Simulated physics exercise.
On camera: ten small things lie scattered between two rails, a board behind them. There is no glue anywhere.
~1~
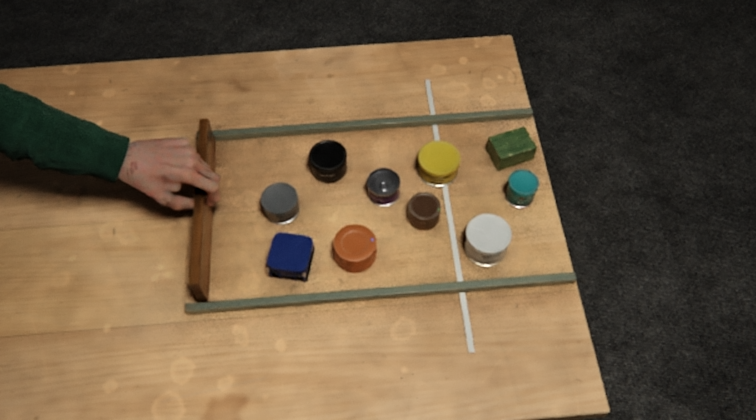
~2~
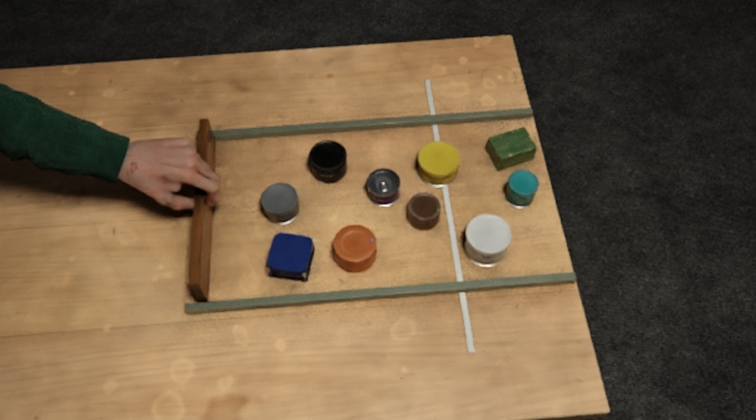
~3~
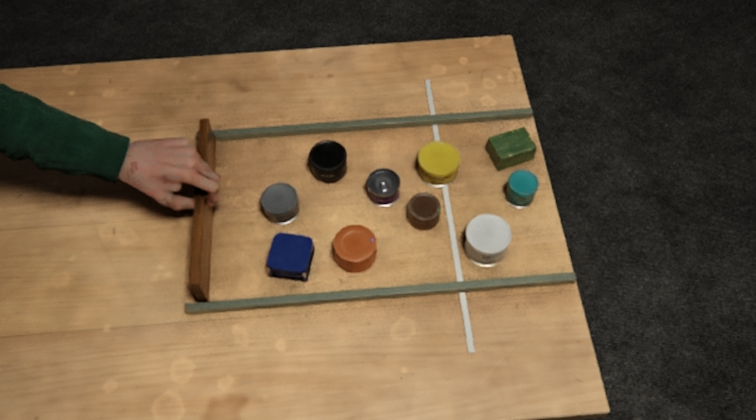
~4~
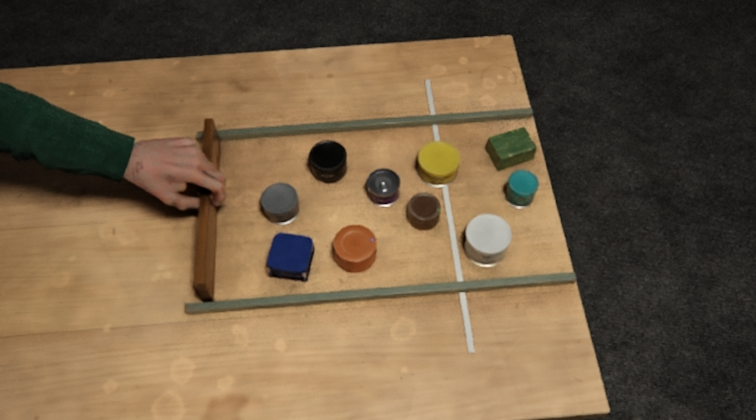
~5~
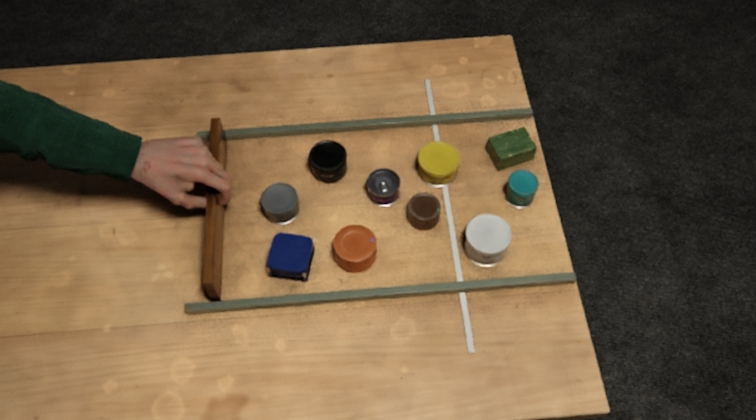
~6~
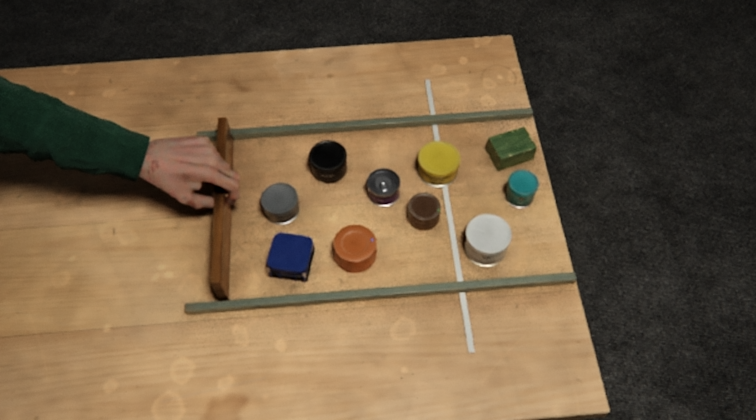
The footage shows a hand in a green sleeve holding a wooden board between two rails on a table, behind scattered small containers and a green block. The hand then slides the board slightly right while the objects stay still.
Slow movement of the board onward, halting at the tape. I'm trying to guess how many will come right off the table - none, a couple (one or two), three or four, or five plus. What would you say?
The tally of drops is nought.
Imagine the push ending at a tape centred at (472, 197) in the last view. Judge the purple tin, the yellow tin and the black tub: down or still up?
The purple tin? It is safe. The yellow tin? It is safe. The black tub? It is safe.
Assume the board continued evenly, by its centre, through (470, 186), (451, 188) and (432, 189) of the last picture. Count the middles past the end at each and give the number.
Going through the three positions, you'd get 2, 0 and 0.
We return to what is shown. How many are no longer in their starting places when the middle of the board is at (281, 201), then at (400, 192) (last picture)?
The count is 2 at the first point and 8 at the second.
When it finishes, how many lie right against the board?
It's 3 of them.
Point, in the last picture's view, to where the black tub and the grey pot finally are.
The black tub ends at (458, 149) and the grey pot at (465, 192).
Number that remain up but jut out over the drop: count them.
I'd put it at 2.
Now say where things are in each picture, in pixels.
Green block (511, 148); turquoise tin (522, 189); white tin (487, 241); board (204, 206); tape (447, 199), in the first frame.
Turquoise tin (521, 190); brown lid (424, 212), in the second frame.
White tin (487, 241); board (204, 206), in the third frame.
Green block (511, 149); yellow tin (438, 164), in the fourth frame.
Turquoise tin (521, 190); grey pot (281, 204), in the fifth frame.
Green block (511, 149); turquoise tin (521, 190); white tin (487, 241); board (223, 205); tape (447, 199), in the sixth frame.
Soon after, none off yet; green block at rest near (511, 149); turquoise tin at rest near (521, 190); white tin at rest near (487, 241).
In the end, the number that fall off is zero.
